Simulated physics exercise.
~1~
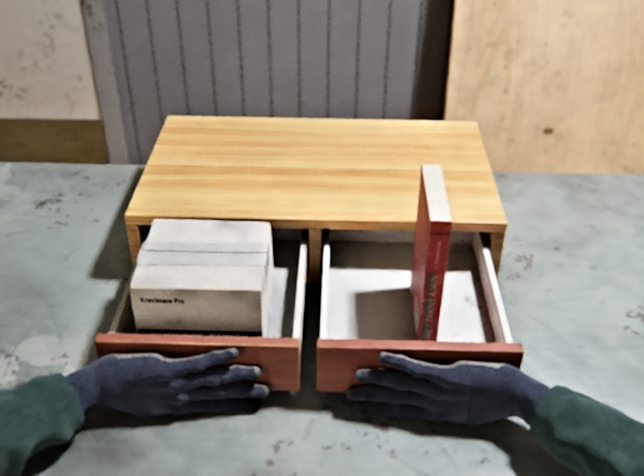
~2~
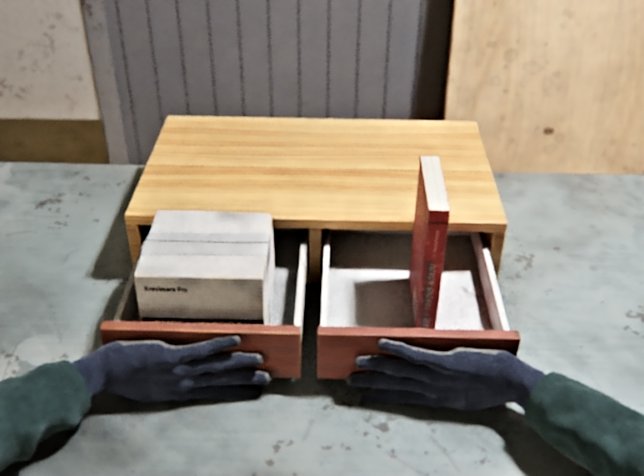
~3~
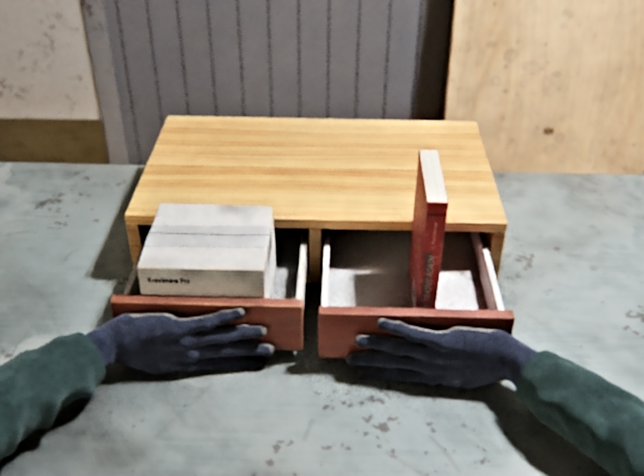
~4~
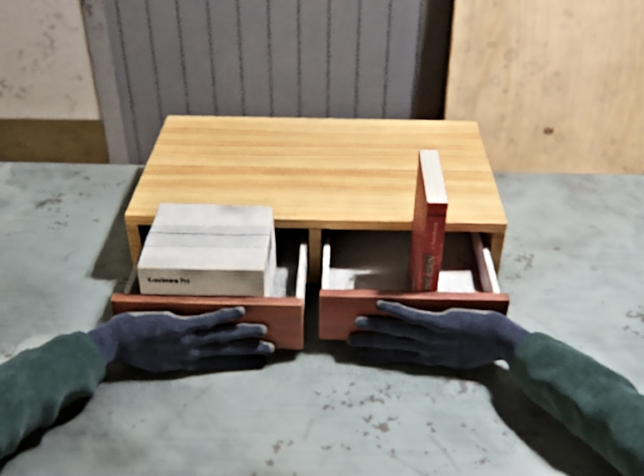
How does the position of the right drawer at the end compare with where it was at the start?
At the start the right drawer is pulled well out of the chest. By the end it sits further in, but it is still partly open.
